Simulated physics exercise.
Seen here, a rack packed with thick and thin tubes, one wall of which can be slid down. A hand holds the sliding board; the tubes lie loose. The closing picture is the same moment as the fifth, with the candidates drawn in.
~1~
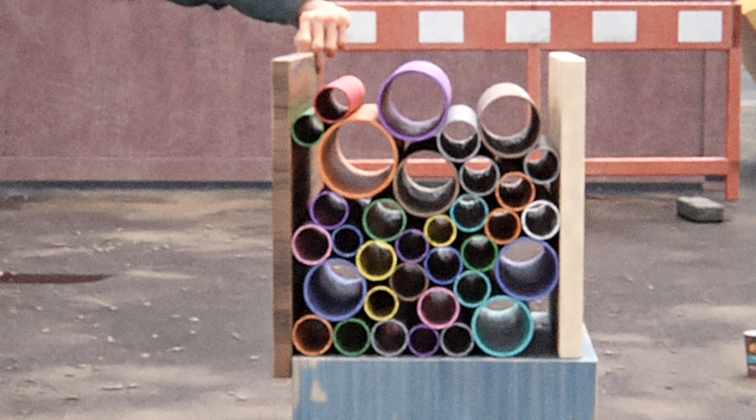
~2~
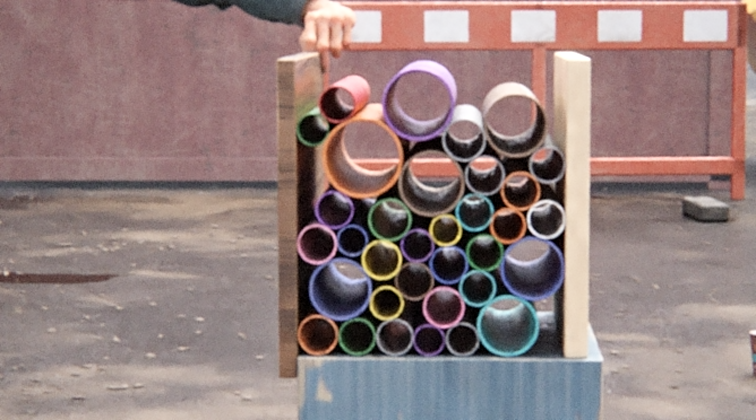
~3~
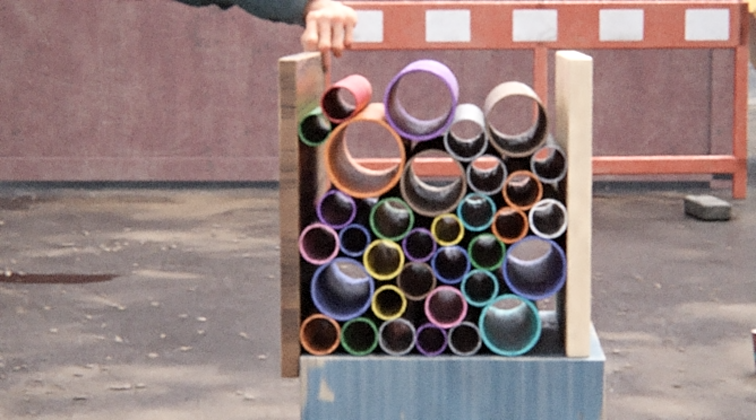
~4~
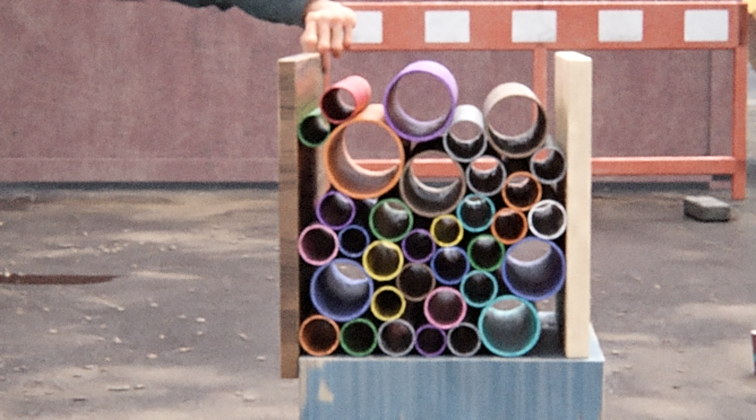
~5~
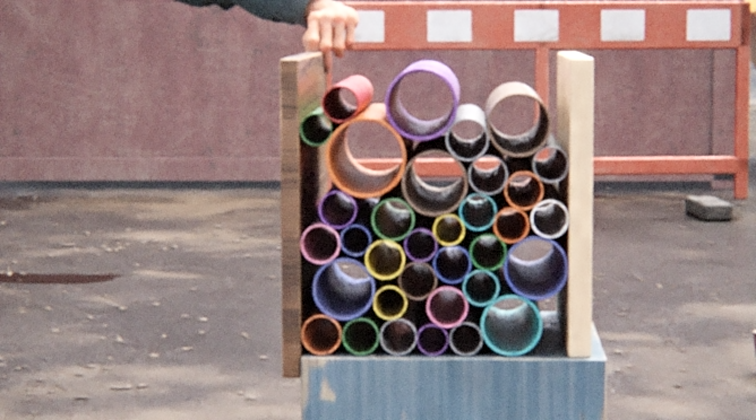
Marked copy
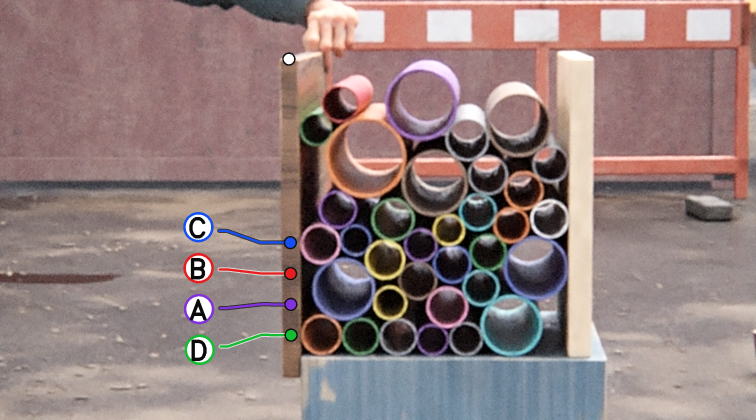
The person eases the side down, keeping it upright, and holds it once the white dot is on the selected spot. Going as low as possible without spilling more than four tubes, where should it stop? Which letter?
The lowest mark that will do is C.
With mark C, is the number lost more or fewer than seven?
At C, fewer than seven.
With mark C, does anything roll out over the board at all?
Yes.
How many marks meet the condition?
One of the four.
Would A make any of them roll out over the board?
Yes.
On the marked copy, A at (291, 304); B at (291, 274); C at (290, 243); D at (291, 335); the white dot at (289, 59).
Following C. Soon after the start, top of the board (300, 138).
Later, top of the board (301, 226).
In the end, top of the board (301, 242), three out over the board.
As for the rest, A more than four out over the board; B more than four out over the board; D more than four out over the board.
